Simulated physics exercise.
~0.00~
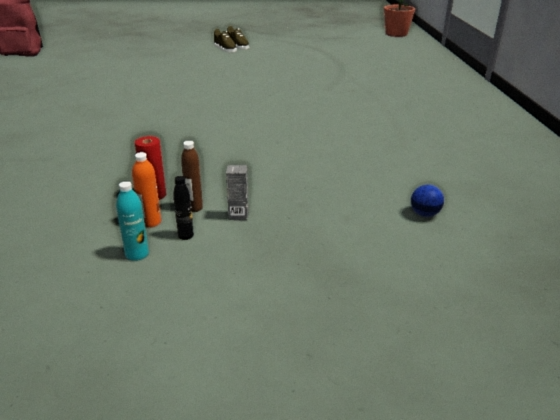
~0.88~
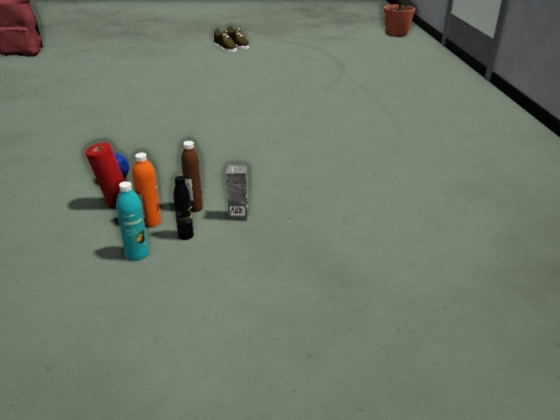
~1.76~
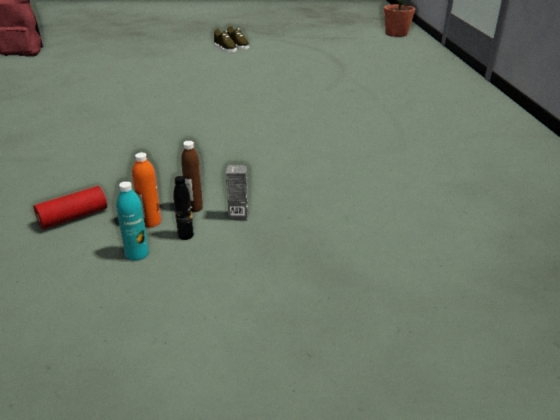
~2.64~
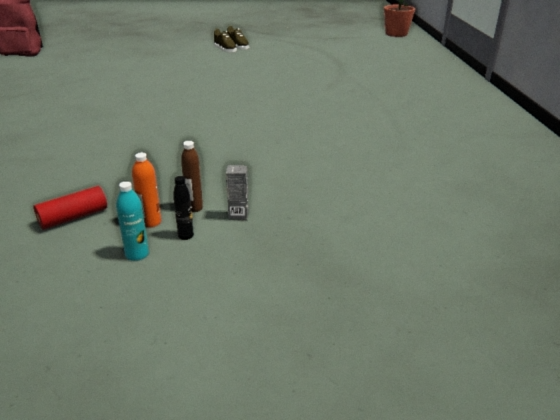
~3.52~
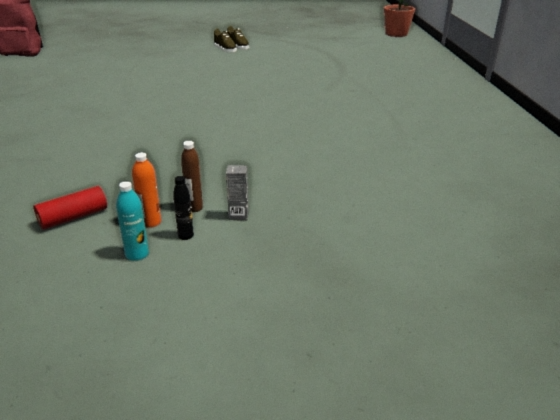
Blue ball moving left across a green floor behind a group of bottles, the red roll toppling and lying still, others upright.
